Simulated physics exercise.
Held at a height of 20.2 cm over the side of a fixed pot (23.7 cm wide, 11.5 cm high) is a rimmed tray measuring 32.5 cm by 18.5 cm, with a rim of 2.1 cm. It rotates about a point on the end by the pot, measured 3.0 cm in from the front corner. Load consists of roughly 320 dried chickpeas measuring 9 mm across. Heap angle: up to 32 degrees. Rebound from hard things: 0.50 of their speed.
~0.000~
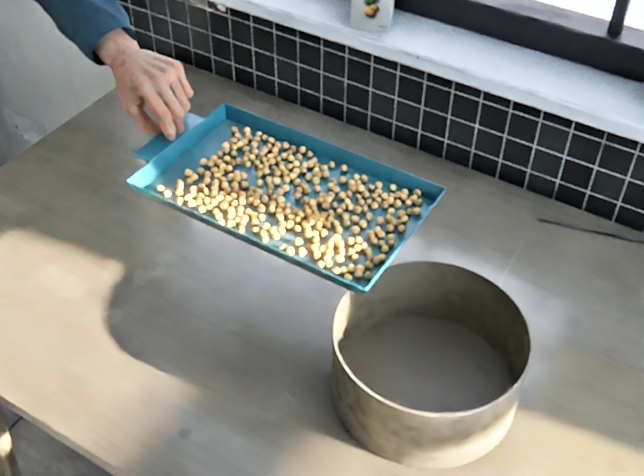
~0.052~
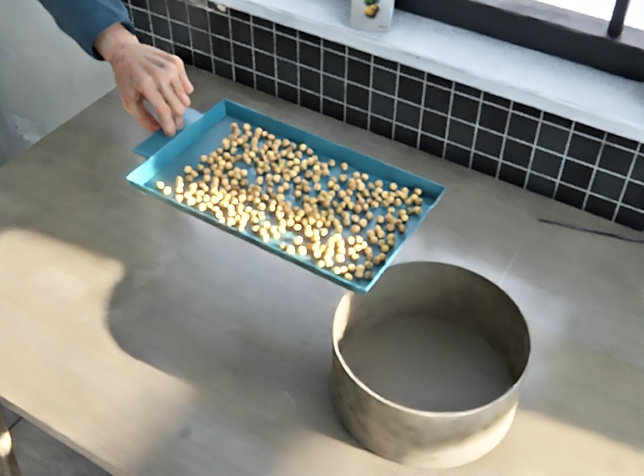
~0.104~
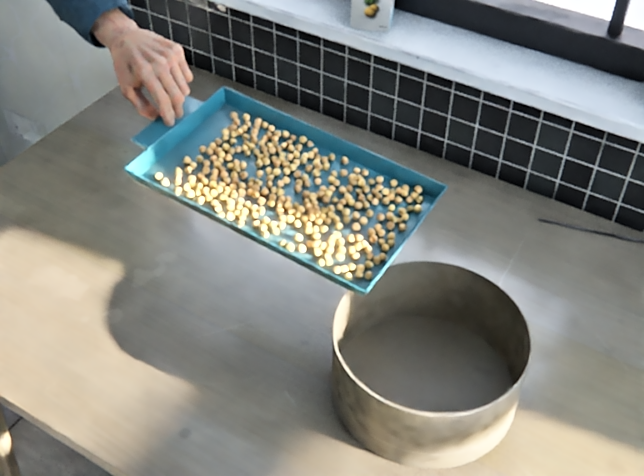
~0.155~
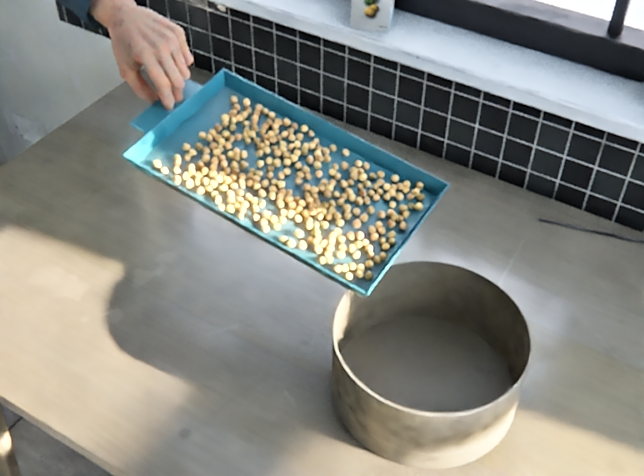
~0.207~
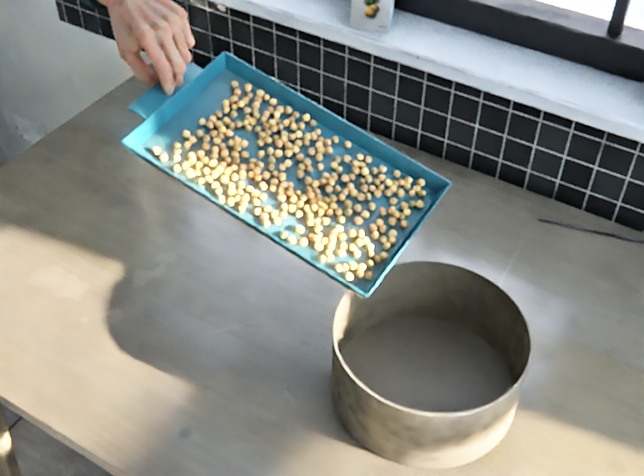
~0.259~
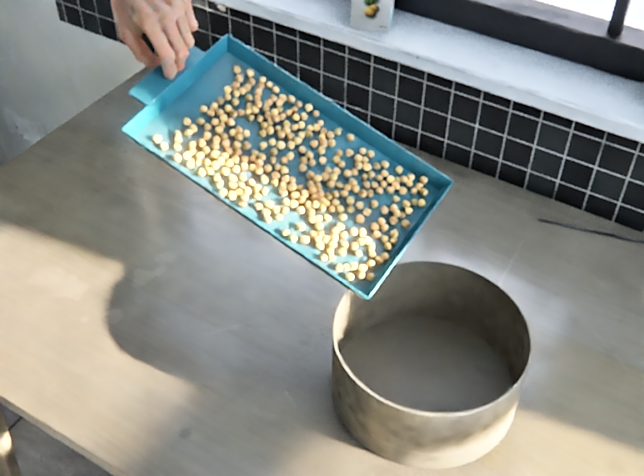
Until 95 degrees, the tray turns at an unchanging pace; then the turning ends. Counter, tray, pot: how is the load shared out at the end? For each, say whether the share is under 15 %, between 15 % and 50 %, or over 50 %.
Counter: Under 15 %; tray: Under 15 %; pot: Over 50 %.
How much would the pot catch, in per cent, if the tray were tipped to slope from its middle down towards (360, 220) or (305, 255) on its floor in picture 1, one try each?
Approximately 85 percent, then 70 percent.
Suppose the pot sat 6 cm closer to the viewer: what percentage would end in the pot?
Then close to 100 per cent.
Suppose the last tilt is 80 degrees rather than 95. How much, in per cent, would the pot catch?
90 %.
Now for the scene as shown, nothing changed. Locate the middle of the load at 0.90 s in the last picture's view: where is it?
By then the middle of the load sits around (392, 292).
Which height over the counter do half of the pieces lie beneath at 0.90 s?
About 22 cm.
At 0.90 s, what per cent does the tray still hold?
I'd put it at roughly 65 per cent.
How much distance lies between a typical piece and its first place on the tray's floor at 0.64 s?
It has moved some 9 cm from its start.
After 0.64 s, tilt 55 degrees; the tray holds 100 %, the pot 0 %.
After 0.90 s, tilt 80 degrees; the tray holds 65 %, the pot 15 %.
After 1.27 s, tilt 95 degrees; the tray holds 0 %, the pot 95 %.
In the end, at 1.9 s, counter 5 %, tray 0 %, pot 95 %.
